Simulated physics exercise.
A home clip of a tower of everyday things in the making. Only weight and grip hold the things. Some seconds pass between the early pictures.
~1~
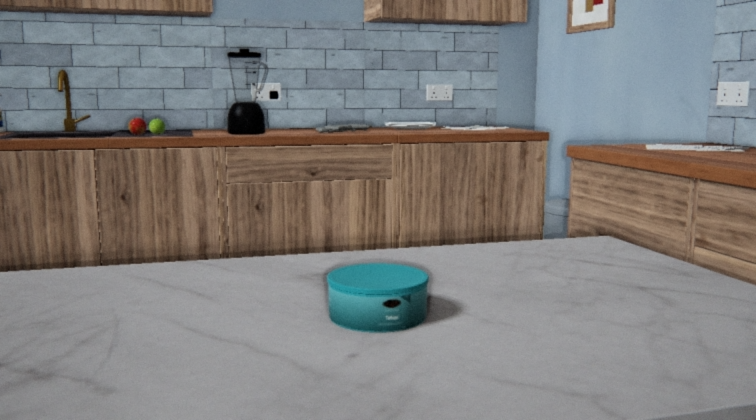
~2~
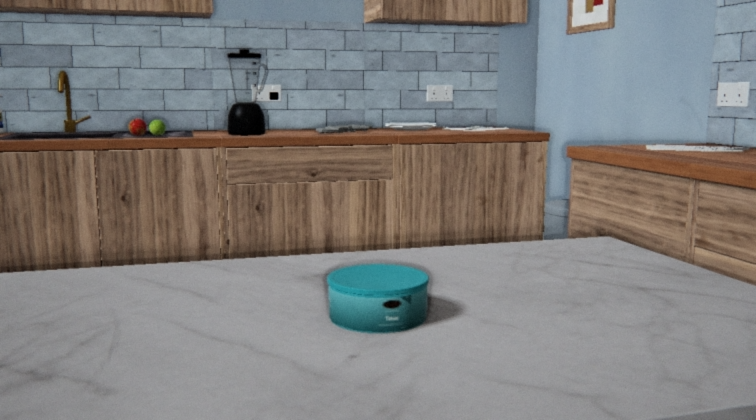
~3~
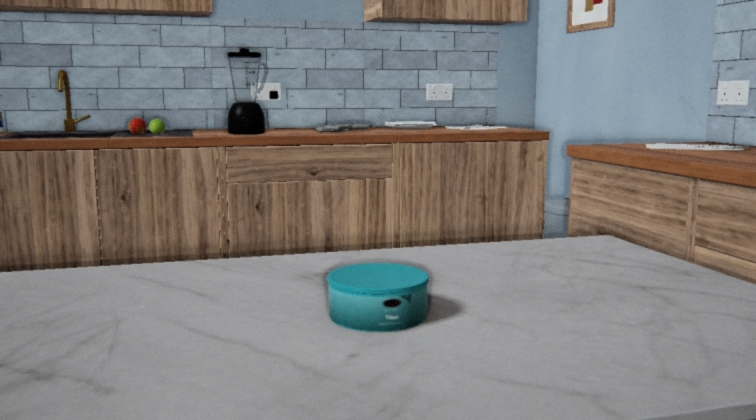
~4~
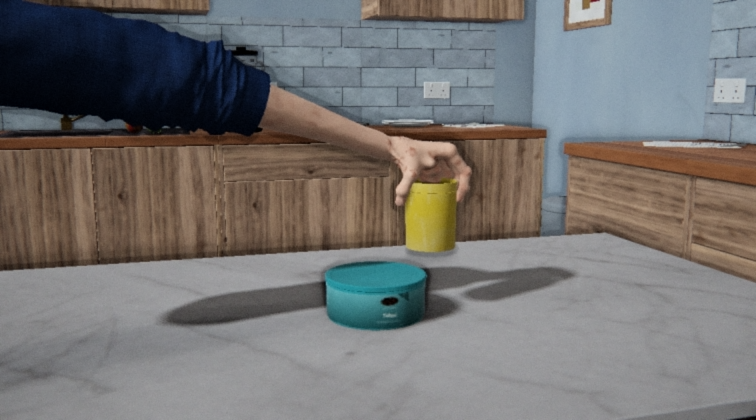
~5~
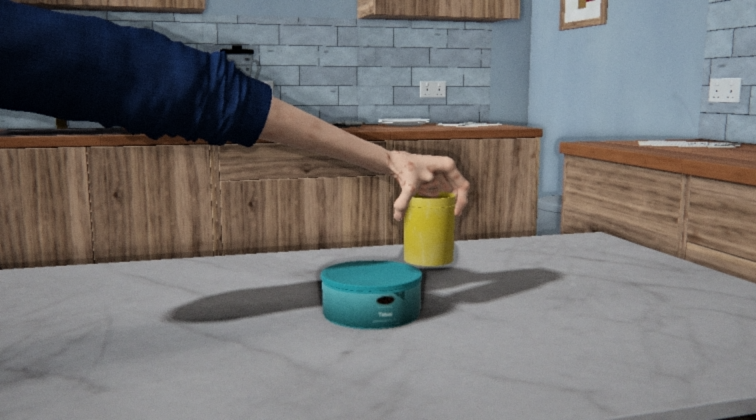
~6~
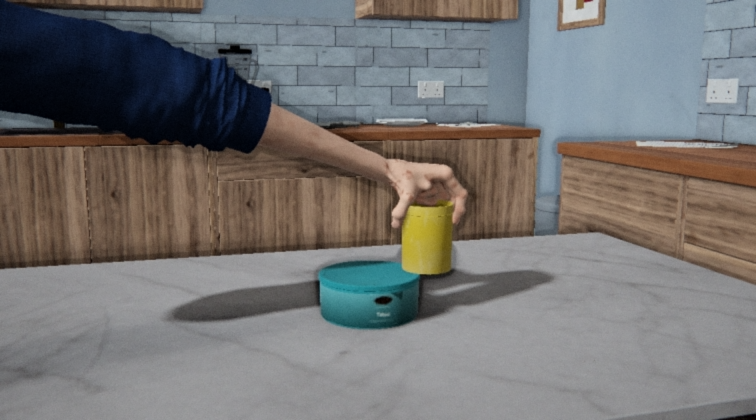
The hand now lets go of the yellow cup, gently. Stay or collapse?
It gives way.
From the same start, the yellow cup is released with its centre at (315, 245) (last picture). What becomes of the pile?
Then it comes apart.
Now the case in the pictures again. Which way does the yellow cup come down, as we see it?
To the right.
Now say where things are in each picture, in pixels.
In the first picture, the last thing is not in view yet; turquoise tub (378, 296).
In the second picture, the last thing is not in view yet; turquoise tub (378, 297).
In the third picture, the last thing is not in view yet; turquoise tub (378, 296).
The fourth picture shows coming down; yellow cup (431, 214); turquoise tub (376, 294).
The fifth picture shows coming down; yellow cup (429, 228); turquoise tub (372, 293).
The sixth picture shows in place under the hand; yellow cup (427, 236); turquoise tub (369, 293).
Then, 0.30 s on from there, yellow cup now fallen.
Then, 0.40 s on from there, things are still on the move.
Then, 1.80 s on from there, nothing new.
In the end, fallen, yellow cup; turquoise tub unmoved. At the end, from the last picture's camera, yellow cup near (484, 282). The pile loses its balance.
